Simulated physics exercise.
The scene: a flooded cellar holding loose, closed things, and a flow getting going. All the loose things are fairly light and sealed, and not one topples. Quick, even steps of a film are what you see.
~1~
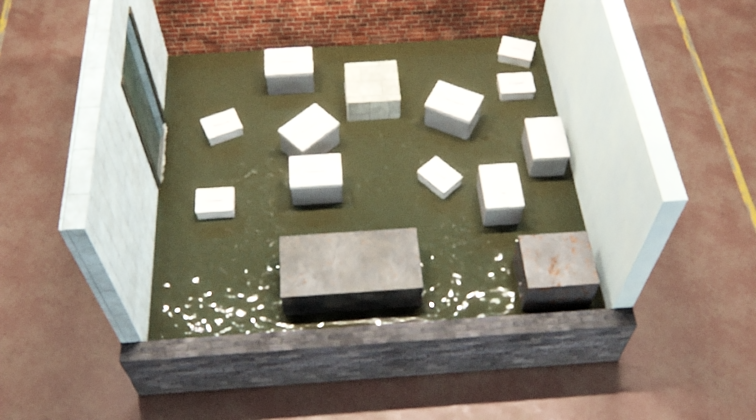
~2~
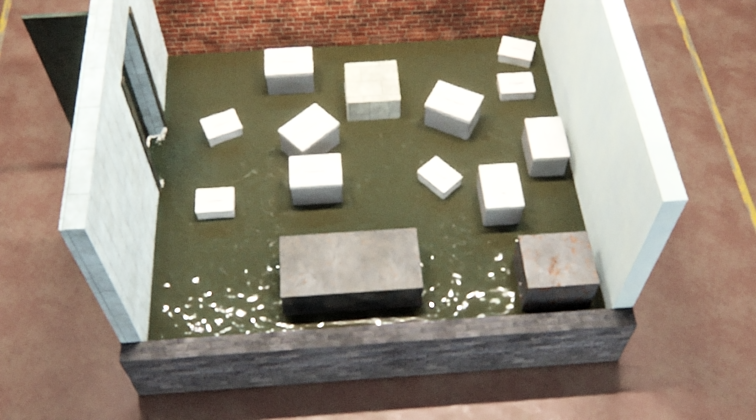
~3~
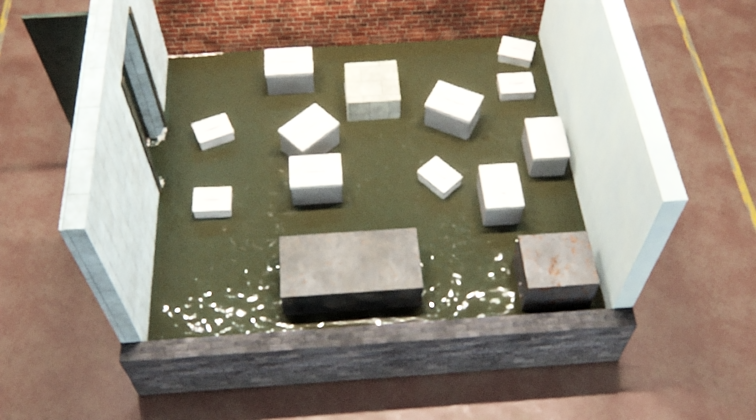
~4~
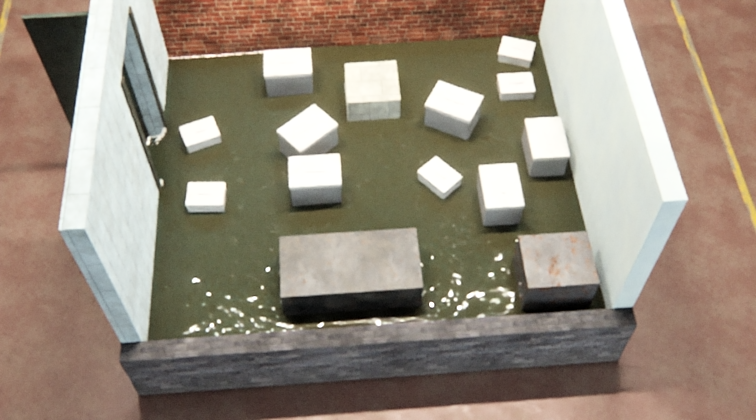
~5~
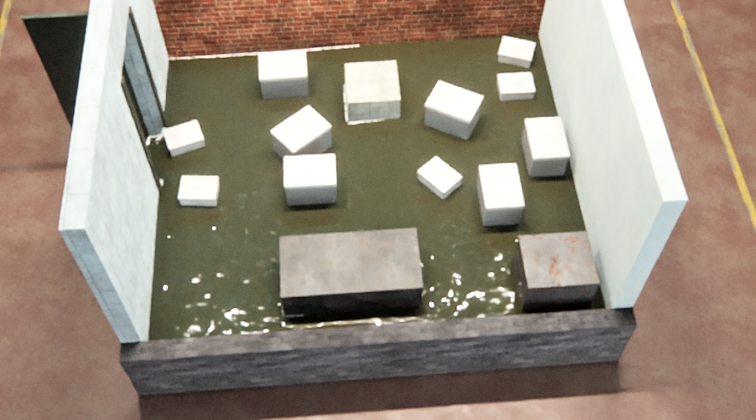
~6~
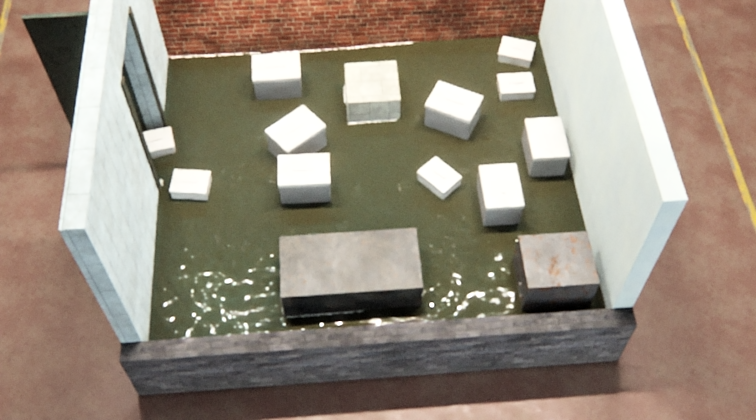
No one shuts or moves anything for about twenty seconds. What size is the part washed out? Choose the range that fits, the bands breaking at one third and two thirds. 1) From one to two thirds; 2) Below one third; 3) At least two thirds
From one to two thirds (1).
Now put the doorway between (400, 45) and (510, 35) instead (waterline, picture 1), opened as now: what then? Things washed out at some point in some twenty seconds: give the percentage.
Estimate: Close to 80 %.
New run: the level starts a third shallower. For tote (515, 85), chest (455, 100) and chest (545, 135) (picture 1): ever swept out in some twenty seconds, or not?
Result per object, as listed: Retained / retained / retained.
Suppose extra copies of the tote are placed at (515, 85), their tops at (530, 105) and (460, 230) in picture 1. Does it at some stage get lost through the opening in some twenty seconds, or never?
Listed first does not escape, listed second does not escape.
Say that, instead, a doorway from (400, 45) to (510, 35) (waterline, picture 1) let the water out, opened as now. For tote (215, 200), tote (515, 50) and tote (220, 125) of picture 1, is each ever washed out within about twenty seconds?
First one held back, second flushed away, third held back.
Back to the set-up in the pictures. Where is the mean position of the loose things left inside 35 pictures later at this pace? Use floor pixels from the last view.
(425, 148).
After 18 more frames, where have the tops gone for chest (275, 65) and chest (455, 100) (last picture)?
First near (183, 103), second near (419, 115).
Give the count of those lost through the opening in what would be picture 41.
The count is 5.
A moment on, 2 of 11 are out; 9 afloat.
Next, 4 of 11 are out; 7 afloat.
Later, 5 of 11 are out; 6 afloat.
In the end, 5 of 11 are out; 6 afloat.
